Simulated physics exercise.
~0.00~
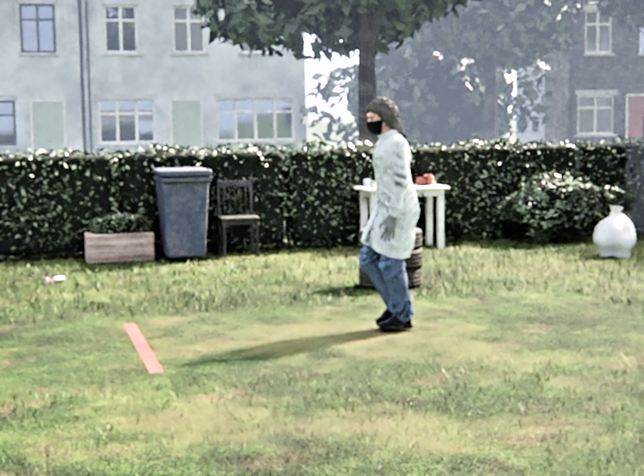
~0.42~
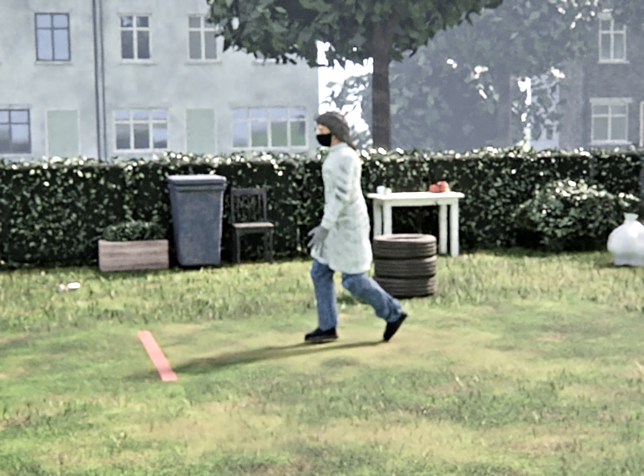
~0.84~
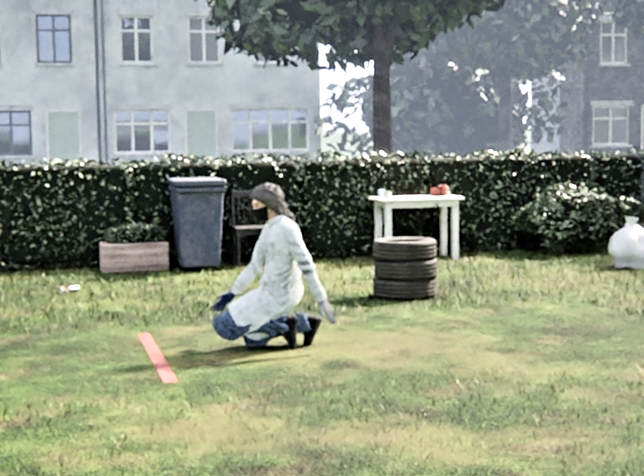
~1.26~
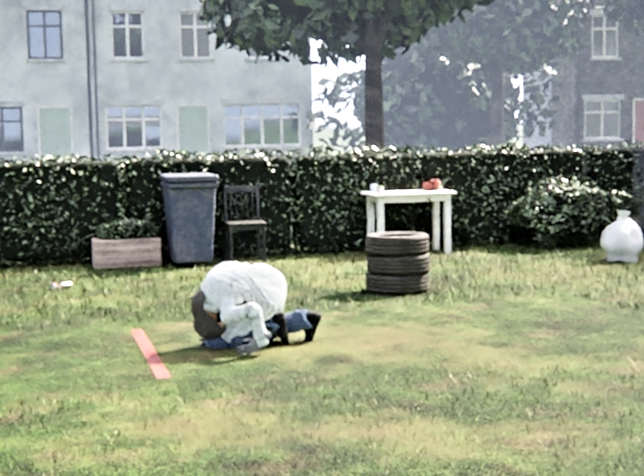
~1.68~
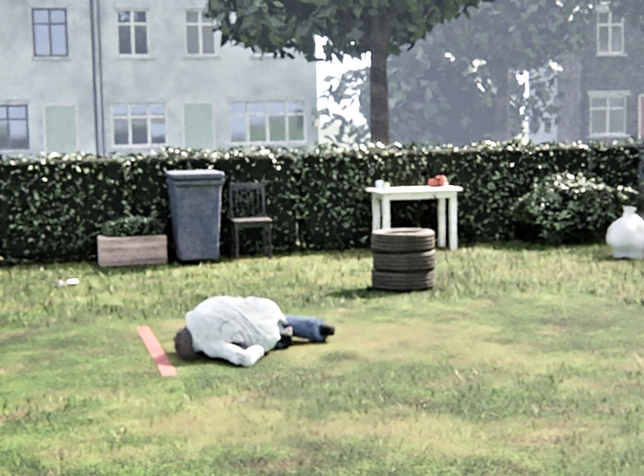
A masked person in a white coat walks left, crumples, and lies just short of red tape.
